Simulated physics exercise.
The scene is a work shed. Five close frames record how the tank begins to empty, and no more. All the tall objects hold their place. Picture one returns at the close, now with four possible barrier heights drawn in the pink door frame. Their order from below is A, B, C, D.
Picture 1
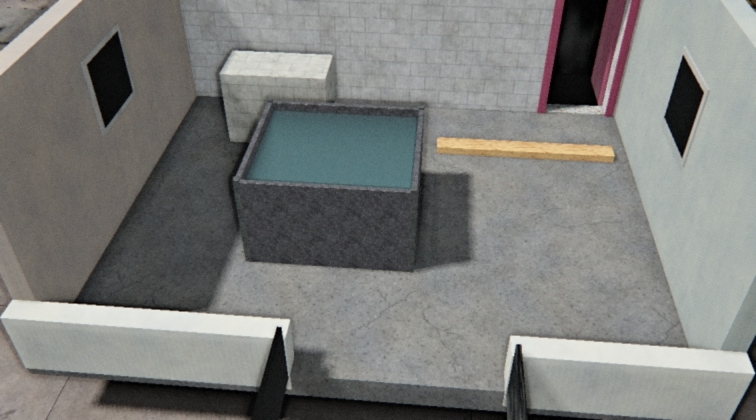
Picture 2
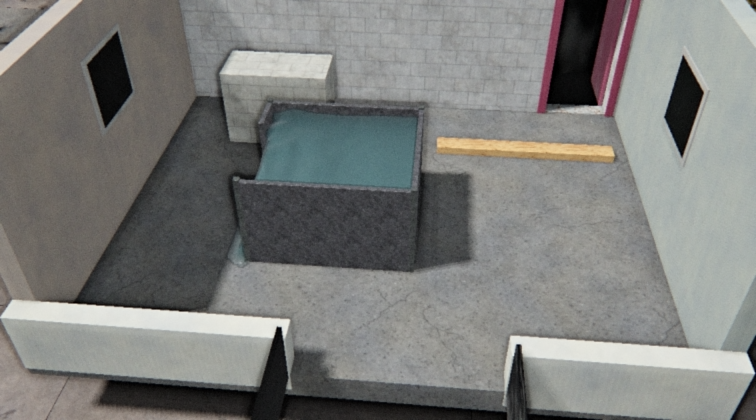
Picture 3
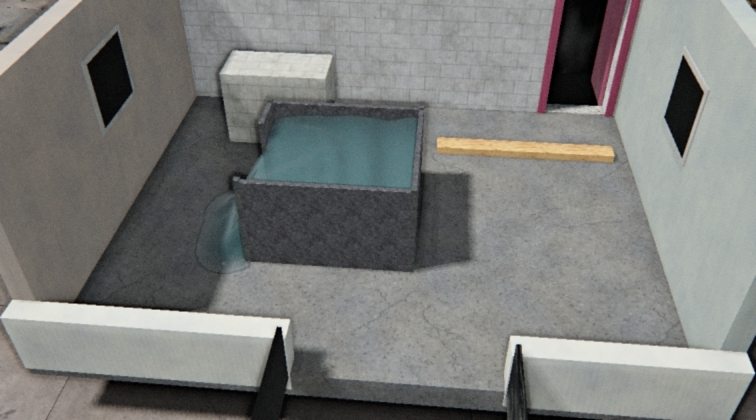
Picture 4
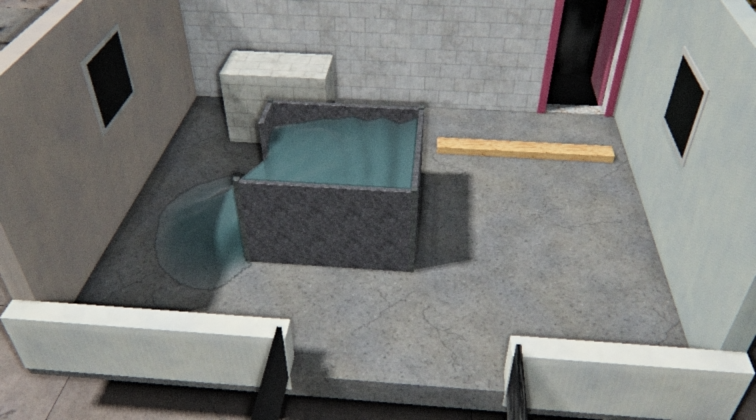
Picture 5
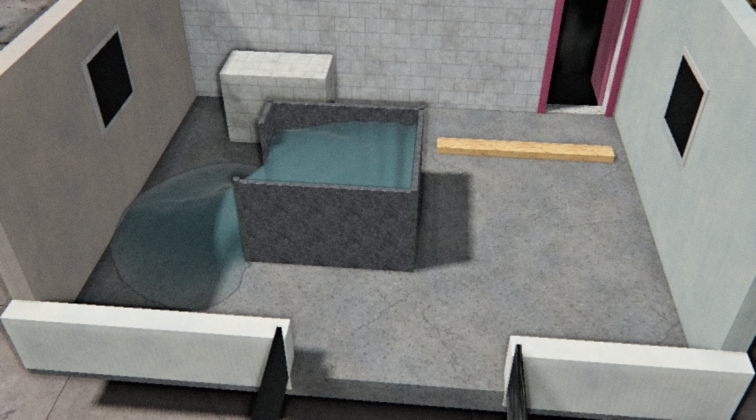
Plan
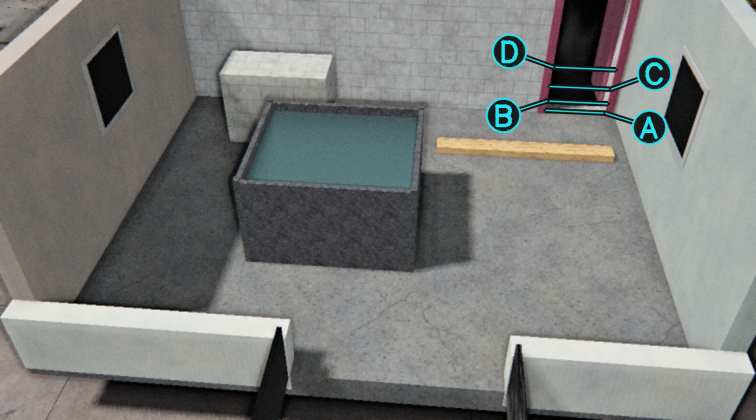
Work shed with a pink doorway, water pouring from the open left side of a dark tank and spreading across the floor.
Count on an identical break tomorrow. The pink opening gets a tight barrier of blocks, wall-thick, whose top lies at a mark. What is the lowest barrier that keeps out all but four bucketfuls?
B will do.
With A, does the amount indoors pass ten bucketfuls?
Yes, clearly.
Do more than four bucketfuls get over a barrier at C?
No, that is safe.
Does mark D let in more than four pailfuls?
No.
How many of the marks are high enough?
Three.
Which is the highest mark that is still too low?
That would be A.
On the marked copy, A at (575, 111); B at (577, 102); C at (580, 87); D at (584, 68); from the bottom up A, B, C, D.
With A, some 20 bucketfuls get in.
With B, nothing gets over.
With C, nothing gets over.
With D, nothing gets over.
